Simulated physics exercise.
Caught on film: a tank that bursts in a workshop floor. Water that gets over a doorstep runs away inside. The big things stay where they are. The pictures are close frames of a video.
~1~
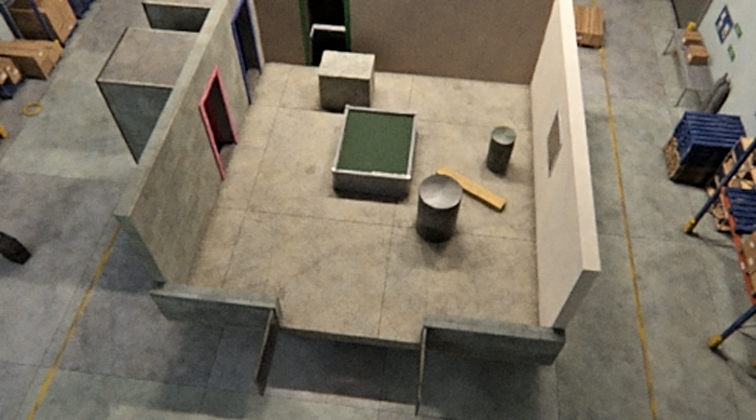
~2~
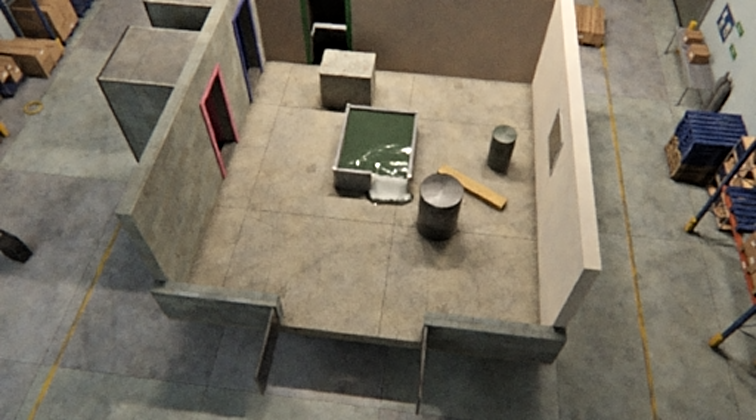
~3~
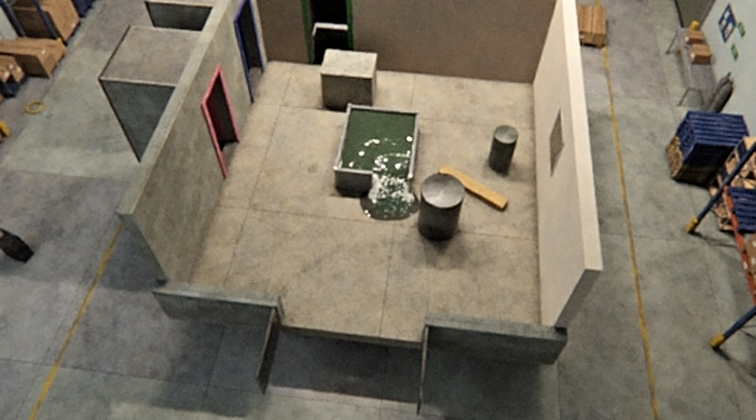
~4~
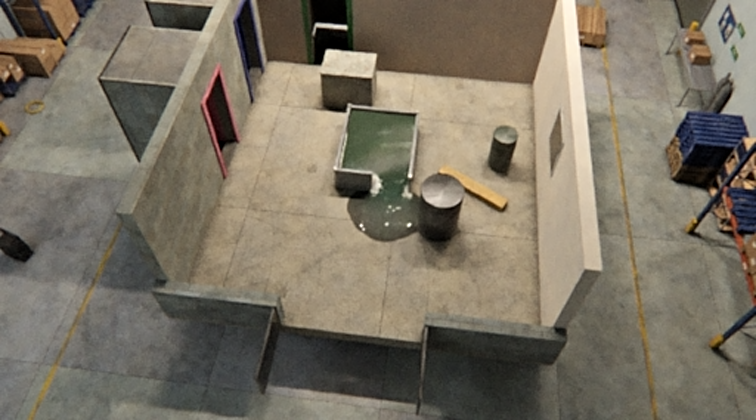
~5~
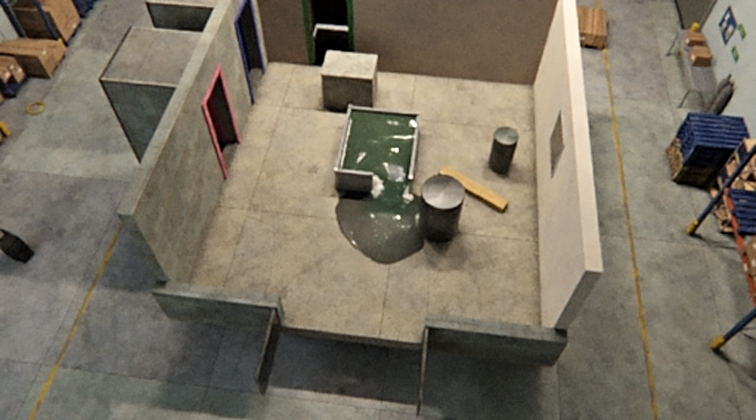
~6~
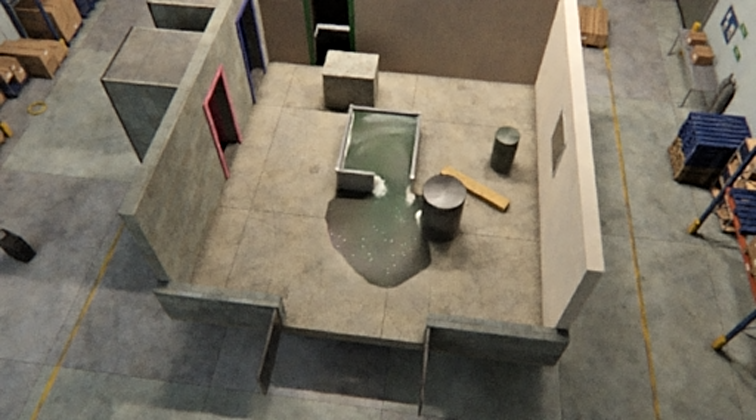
Workshop floor with a walled enclosure, green water pouring from a gap in a square tank's front and spreading past a dark cylinder.
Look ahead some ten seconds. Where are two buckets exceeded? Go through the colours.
In the end: The pink door admits no more than that; the blue door admits no more than that; the green door admits no more than that.
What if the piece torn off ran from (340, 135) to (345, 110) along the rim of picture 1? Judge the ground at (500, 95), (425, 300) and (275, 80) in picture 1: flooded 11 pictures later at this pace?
In that order: No water, not flooded, awash.
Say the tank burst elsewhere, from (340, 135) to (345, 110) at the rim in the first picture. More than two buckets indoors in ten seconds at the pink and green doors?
One by one: Pink passes that mark; green passes that mark.
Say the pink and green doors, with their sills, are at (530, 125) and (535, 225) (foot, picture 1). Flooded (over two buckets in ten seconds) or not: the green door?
Green door lets less in.
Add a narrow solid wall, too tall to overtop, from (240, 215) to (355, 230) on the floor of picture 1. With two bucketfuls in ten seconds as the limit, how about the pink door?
Then: Pink holds.
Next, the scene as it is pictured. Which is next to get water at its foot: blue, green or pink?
I say the pink one.
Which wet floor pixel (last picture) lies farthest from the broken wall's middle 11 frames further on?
I would point to (531, 343).
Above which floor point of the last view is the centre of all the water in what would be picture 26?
Around (387, 203).
A moment on, water covers 20 % of the floor; the pink door not reached, the blue door not reached, the green door not reached.
Next, water covers 25 % of the floor; the pink door not reached, the blue door not reached, the green door not reached.
Then, water covers 25 % of the floor; the pink door not reached, the blue door not reached, the green door not reached.
Later, water covers 35 % of the floor; the pink door not reached, the blue door not reached, the green door not reached.
In the end, water covers 45 % of the floor; the pink door wet at the sill, nothing in, the blue door not reached, the green door not reached.
